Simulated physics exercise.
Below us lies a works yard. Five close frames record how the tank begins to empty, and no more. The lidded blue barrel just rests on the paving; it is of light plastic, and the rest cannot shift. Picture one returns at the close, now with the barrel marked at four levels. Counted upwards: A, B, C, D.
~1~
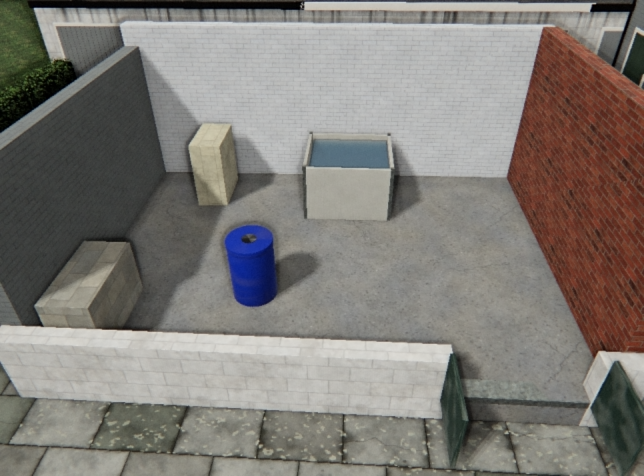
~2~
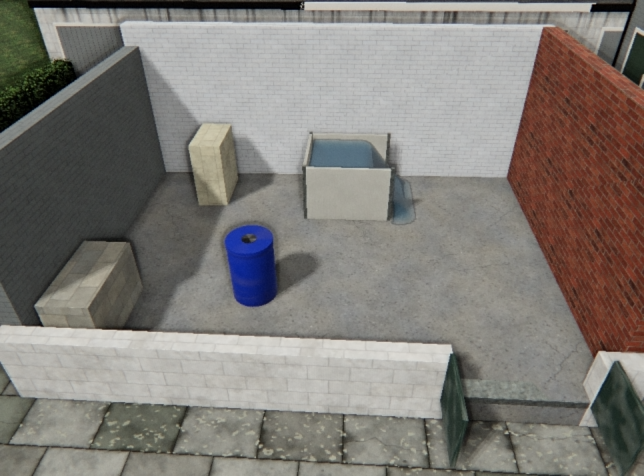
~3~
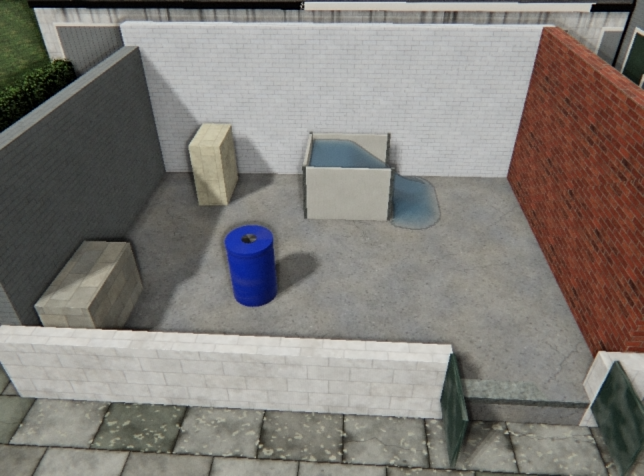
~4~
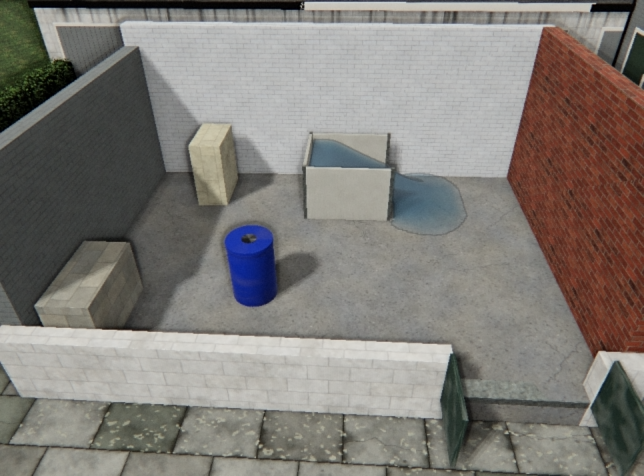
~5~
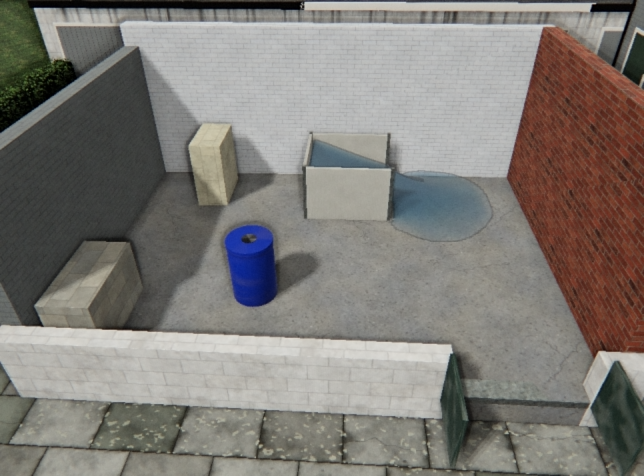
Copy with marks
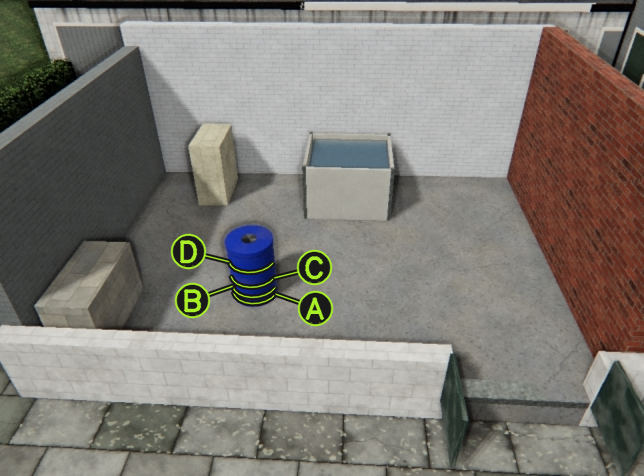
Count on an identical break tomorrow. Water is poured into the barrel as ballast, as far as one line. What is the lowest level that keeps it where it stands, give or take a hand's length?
A.
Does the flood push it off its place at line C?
No.
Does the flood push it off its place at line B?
No.
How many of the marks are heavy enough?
All of them.
On the marked copy, A at (251, 303); B at (251, 297); C at (249, 287); D at (248, 272); from the bottom up A, B, C, D.
If A is chosen, it does not move.
If B is chosen, it does not move.
If C is chosen, it does not move.
If D is chosen, it does not move.
